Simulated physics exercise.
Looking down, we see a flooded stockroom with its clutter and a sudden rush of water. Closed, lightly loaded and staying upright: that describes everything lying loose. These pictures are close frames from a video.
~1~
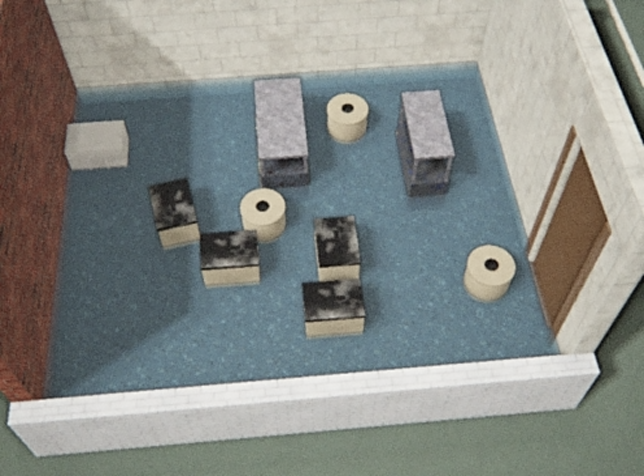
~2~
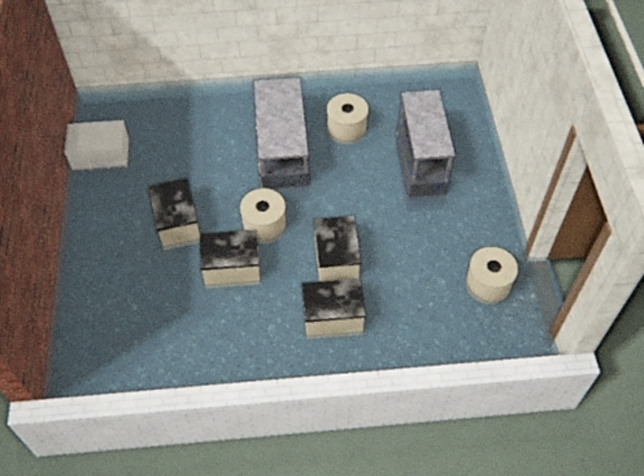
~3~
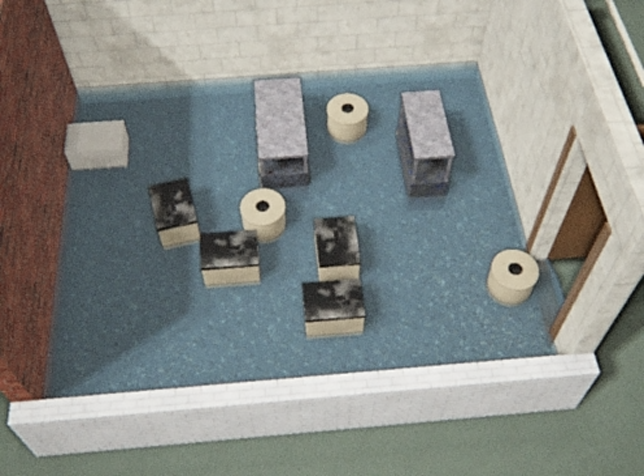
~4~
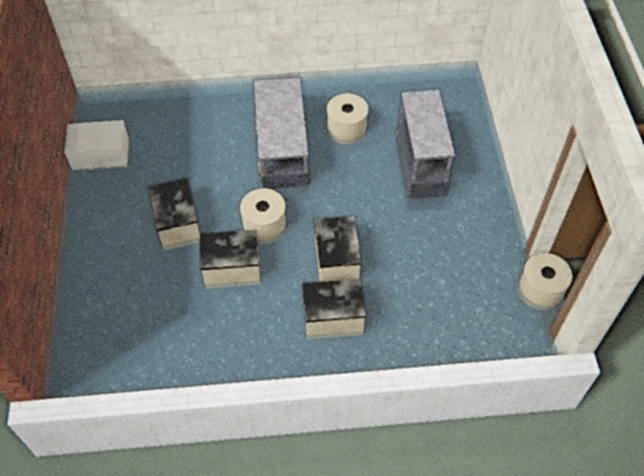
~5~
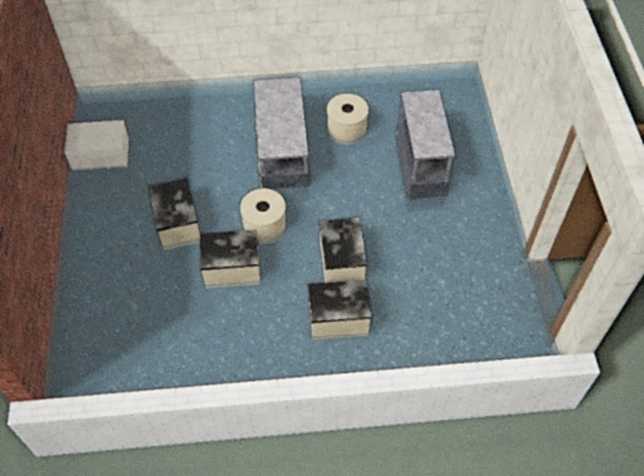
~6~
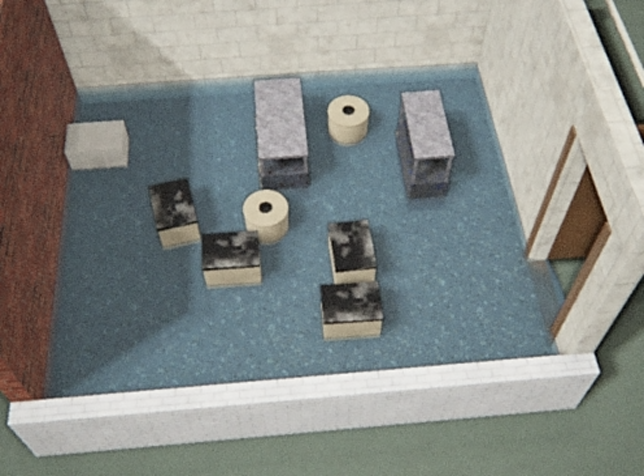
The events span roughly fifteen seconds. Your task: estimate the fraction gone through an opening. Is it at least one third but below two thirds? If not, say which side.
Yes.
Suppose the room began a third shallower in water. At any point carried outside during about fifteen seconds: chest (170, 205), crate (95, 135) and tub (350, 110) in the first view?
Taking them in order: Remains in the room; remains in the room; remains in the room.
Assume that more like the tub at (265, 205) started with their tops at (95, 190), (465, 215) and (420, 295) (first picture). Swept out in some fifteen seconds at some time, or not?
First one does not escape, second one makes it out, third one makes it out.
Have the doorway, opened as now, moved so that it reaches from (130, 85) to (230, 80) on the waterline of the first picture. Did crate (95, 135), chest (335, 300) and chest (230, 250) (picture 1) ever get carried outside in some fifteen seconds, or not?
Going through them in turn: Escaped; remains behind; escaped.
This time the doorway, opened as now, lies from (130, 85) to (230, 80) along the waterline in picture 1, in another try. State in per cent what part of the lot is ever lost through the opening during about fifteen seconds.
I reckon close to 80 per cent.
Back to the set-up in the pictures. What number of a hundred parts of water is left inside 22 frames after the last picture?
By my count, 70 per cent.
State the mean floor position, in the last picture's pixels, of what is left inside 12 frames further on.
The average lies close to (337, 249).
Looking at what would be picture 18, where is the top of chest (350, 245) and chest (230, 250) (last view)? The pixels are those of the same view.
Near pixel (517, 267) and pixel (321, 263).
A moment on, 1 of 8 are out; 7 afloat.
Next, 1 of 8 are out; 7 afloat.
Later, 3 of 8 are out; 5 afloat.
In the end, 4 of 8 are out; 4 afloat.
